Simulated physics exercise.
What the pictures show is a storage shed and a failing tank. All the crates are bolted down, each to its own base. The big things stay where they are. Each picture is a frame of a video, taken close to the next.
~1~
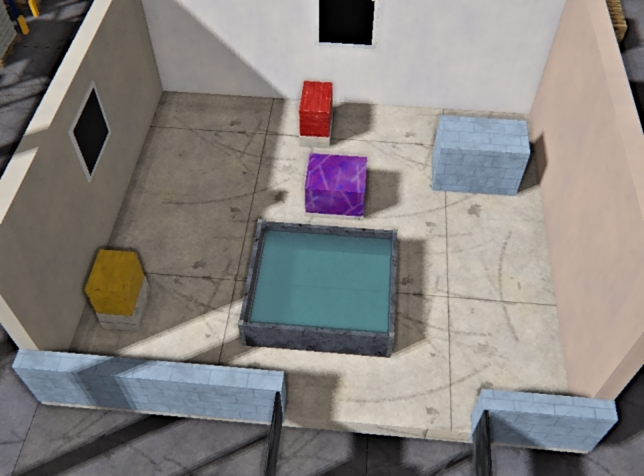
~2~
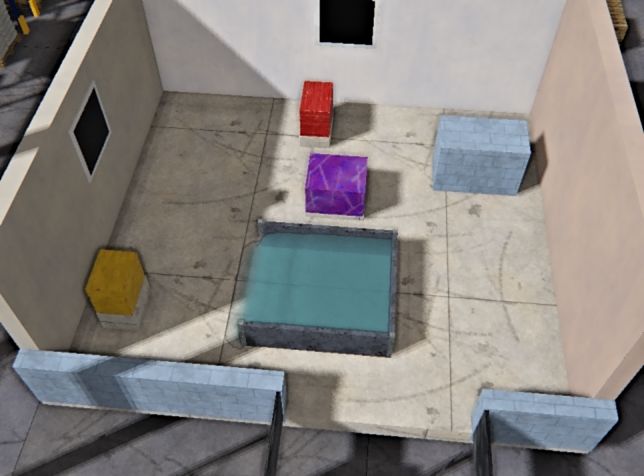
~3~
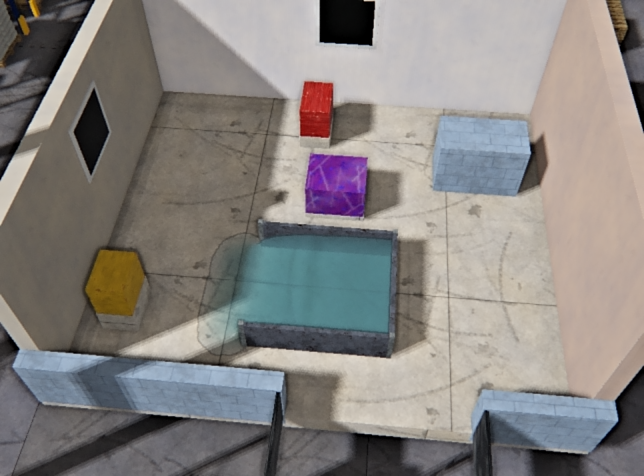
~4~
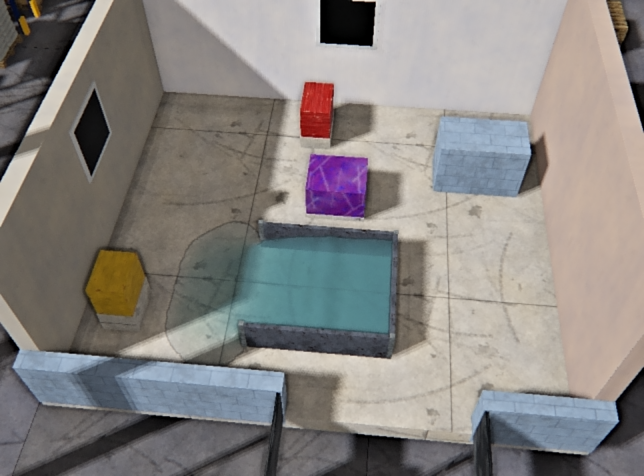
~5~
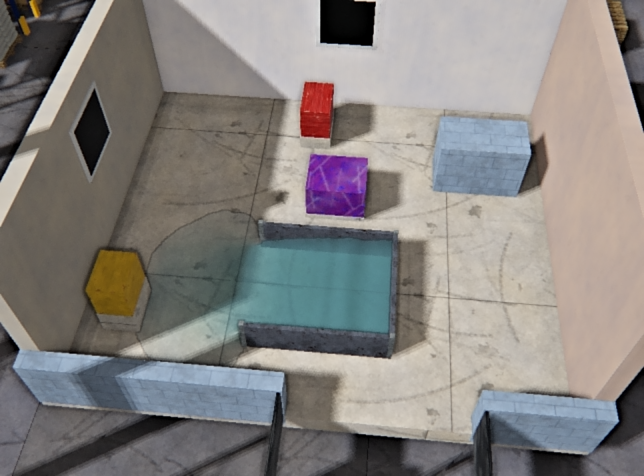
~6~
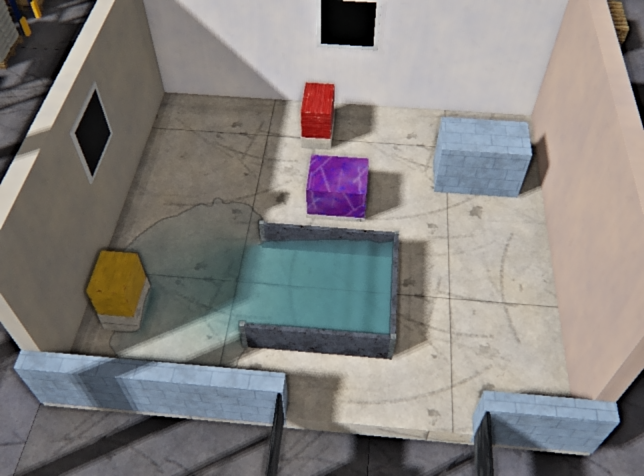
Water poured out of the open left side of a dark-framed tank in a walled room and spread thinly across the floor toward the yellow block, while the purple and red blocks stayed still.
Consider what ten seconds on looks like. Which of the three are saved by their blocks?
At the end, the purple crate doesn't get caught by the water; the yellow crate doesn't get caught by the water; the red crate doesn't get caught by the water.
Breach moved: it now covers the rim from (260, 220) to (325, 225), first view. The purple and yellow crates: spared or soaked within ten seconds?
Then: The purple one ends up wet, the yellow one remains dry.
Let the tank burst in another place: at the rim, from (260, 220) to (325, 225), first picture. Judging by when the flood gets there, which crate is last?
Answer: The yellow one.
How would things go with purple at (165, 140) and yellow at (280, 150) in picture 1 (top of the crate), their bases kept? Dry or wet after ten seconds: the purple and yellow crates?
Reading - purple crate: Flooded, yellow crate: Untouched.
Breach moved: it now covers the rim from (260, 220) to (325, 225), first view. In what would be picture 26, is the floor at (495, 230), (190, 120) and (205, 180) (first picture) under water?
Obs. 1: Sodden; obs. 2: Sodden; obs. 3: Sodden.
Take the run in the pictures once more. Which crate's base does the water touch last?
Pick: The purple crate.
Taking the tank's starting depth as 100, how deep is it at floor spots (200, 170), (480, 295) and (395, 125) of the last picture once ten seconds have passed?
Going in order, roughly 14, 2 and 4 %.
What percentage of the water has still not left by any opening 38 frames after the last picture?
Roughly 98 %.
A moment on, water covers 20 % of the floor; the purple crate not reached, the yellow crate water round its plinth, the red crate not reached.
Next, water covers 25 % of the floor; the purple crate not reached, the yellow crate water round its plinth, the red crate not reached.
Then, water covers 35 % of the floor; the purple crate not reached, the yellow crate water round its plinth, the red crate not reached.
Later, water covers 65 % of the floor; the purple crate water round its plinth, the yellow crate water round its plinth, the red crate water round its plinth.
In the end, water covers 85 % of the floor; the purple crate stayed above the water, the yellow crate stayed above the water, the red crate stayed above the water.
